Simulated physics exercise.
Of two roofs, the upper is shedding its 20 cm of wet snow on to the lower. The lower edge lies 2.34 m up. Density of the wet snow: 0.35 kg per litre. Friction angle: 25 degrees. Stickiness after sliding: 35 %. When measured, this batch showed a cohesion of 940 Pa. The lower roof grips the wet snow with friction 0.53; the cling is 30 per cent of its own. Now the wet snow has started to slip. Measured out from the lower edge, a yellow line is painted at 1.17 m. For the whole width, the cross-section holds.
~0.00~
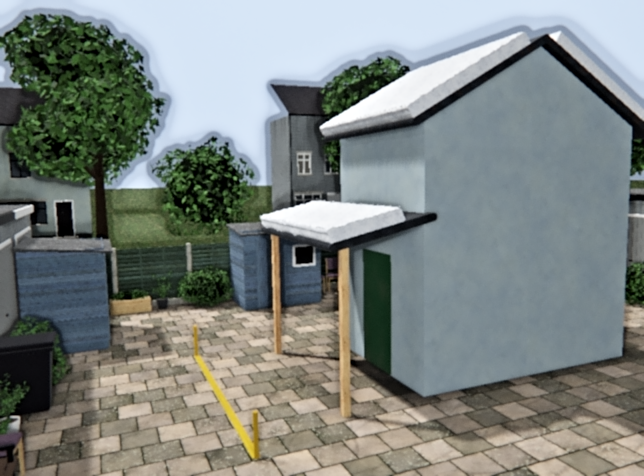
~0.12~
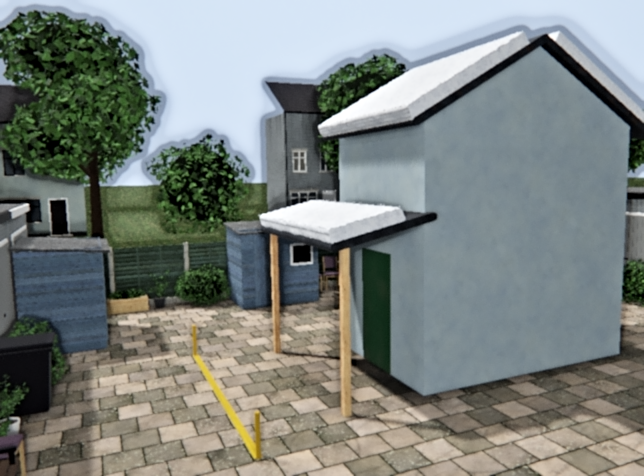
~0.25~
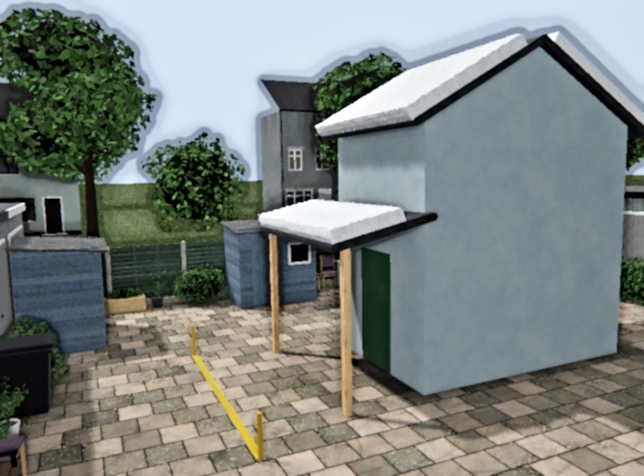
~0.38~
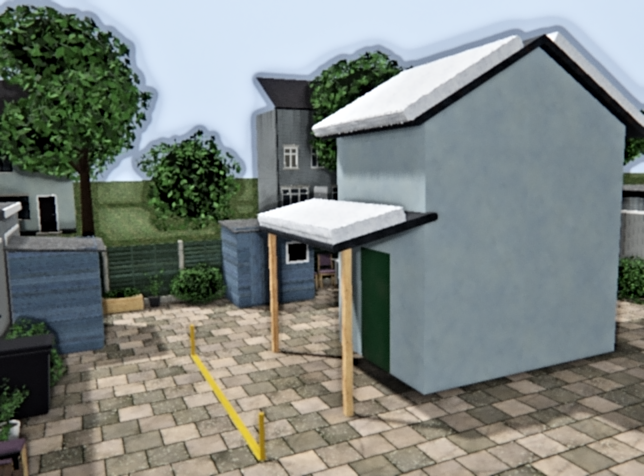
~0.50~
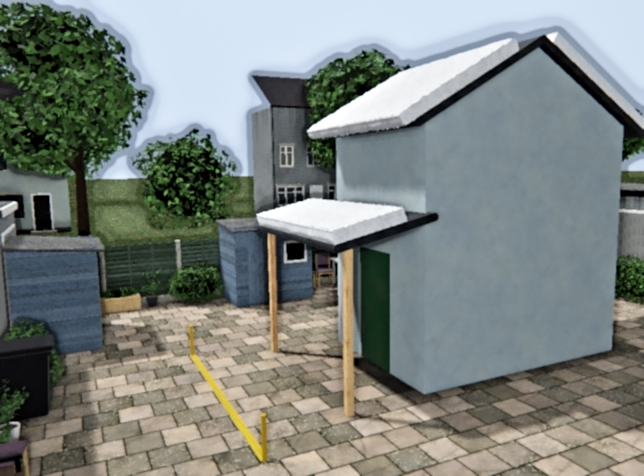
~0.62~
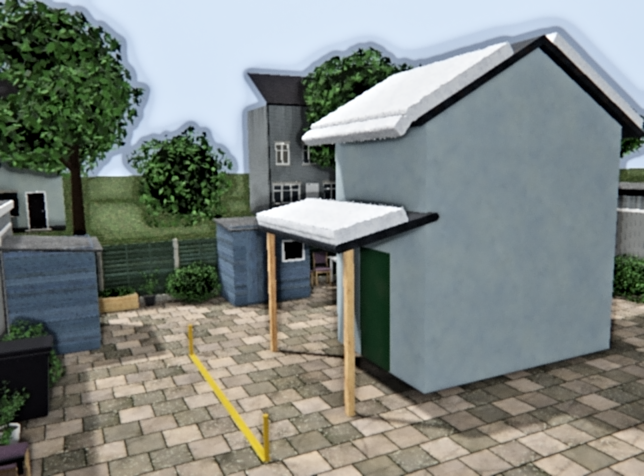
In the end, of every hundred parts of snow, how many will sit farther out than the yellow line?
Near 39 out of 100.
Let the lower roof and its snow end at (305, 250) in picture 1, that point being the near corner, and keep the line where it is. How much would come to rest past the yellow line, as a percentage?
Estimate: Approx. 35 %.
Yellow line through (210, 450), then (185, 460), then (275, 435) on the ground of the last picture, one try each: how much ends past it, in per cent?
Roughly 25 %, then 14 %, then 50 %.
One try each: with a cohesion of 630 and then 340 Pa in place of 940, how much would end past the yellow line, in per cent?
Result: 45 % for the first case, 50 % for the second.
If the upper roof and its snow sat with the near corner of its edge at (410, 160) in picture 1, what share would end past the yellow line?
Roughly 10 per cent.
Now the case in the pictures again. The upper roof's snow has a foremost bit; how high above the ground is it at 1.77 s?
About 1.4 m.
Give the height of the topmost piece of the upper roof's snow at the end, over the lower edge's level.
0.5 m or so.
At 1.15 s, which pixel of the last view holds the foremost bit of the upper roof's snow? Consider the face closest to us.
It lies at around (358, 219) in the last picture.
By 1.15 s, none is below the lower edge and 0 % is past the line.
By 1.77 s, none is below the lower edge and 0 % is past the line.
By 2.38 s, 63 % is below the lower edge and 29 % is past the line.
By 3.00 s, 63 % is below the lower edge and 39 % is past the line.
By 3.10 s, at the end, 63 % is below the lower edge and 39 % is past the line.
